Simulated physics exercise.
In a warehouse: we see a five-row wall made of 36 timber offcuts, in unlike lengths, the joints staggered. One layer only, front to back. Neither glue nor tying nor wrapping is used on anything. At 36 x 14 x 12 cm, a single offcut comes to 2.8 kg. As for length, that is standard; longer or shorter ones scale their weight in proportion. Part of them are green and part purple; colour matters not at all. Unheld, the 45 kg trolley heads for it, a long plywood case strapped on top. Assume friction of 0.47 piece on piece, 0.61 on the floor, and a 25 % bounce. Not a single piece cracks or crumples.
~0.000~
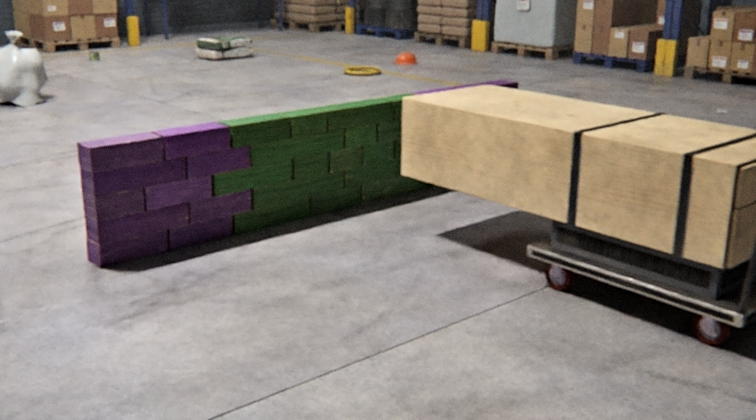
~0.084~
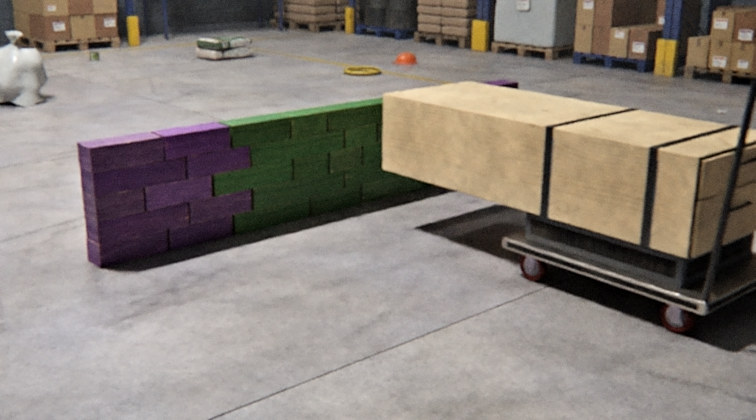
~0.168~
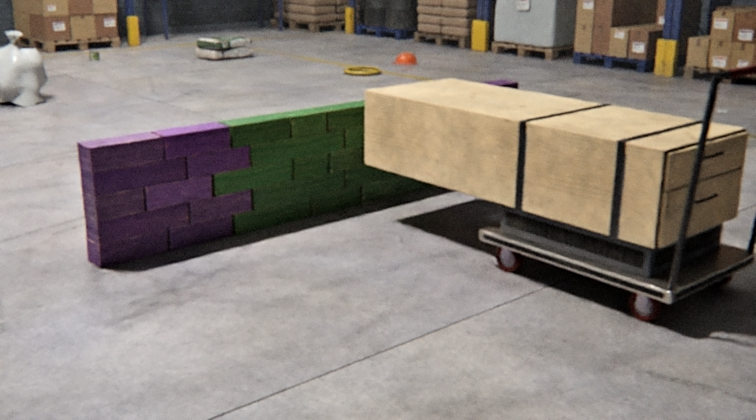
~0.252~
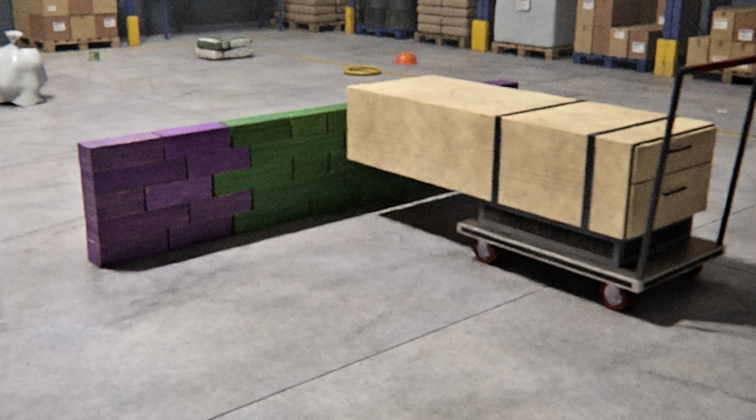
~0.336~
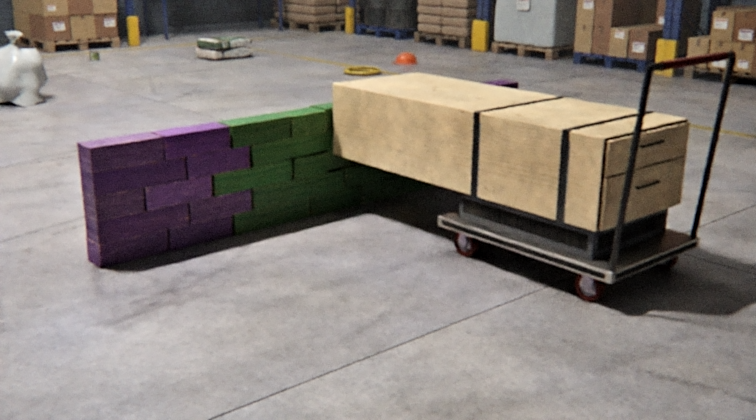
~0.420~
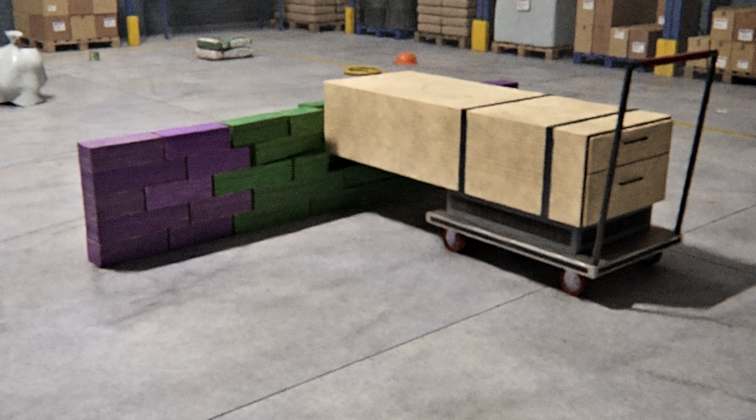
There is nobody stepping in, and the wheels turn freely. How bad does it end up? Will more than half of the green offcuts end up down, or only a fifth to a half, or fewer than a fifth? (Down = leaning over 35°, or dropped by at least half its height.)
More than half of them.
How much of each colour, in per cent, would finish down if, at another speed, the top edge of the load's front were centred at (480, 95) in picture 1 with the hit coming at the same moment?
You'd end up with purple at 0 per cent down and green at 70 per cent.
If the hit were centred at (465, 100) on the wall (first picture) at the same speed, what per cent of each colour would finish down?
For purple it's 30 per cent, for green 20 per cent.
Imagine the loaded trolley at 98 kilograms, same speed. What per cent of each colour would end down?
In that case purple comes to 0 and green to 70 percent.
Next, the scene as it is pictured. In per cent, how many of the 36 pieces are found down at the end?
About 35% of them.
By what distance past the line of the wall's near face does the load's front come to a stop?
About 95 cm beyond it.
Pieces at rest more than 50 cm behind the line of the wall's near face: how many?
Around 4, give or take.
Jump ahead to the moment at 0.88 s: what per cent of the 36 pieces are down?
35 per cent.
After 0.50 s, load 18 cm past the wall's line, still rolling; 2 of the 18 green offcuts down (2 of 36 in all colours); top green offcut 9° from how it stood.
After 0.64 s, load 30 cm past the wall's line, still rolling; 7 of the 18 green offcuts down (7 of 36 in all colours); top green offcut 34° from how it stood, 19 cm lower.
After 0.88 s, load 50 cm past the wall's line, still rolling; 11 of the 18 green offcuts down (12 of 36 in all colours); top green offcut 22° from how it stood, 35 cm lower.
After 1.34 s, load 84 cm past the wall's line, still rolling; 11 of the 18 green offcuts down (12 of 36 in all colours); top green offcut 46 cm lower.
In the end (2.3 s), load 95 cm past the wall's line, stopped; 12 of the 18 green offcuts down (13 of 36 in all colours); top green offcut 46 cm lower; top purple offcut unmoved. That is 67 per cent. From the last view, middles, top green offcut near (263, 158), top purple offcut near (493, 92).
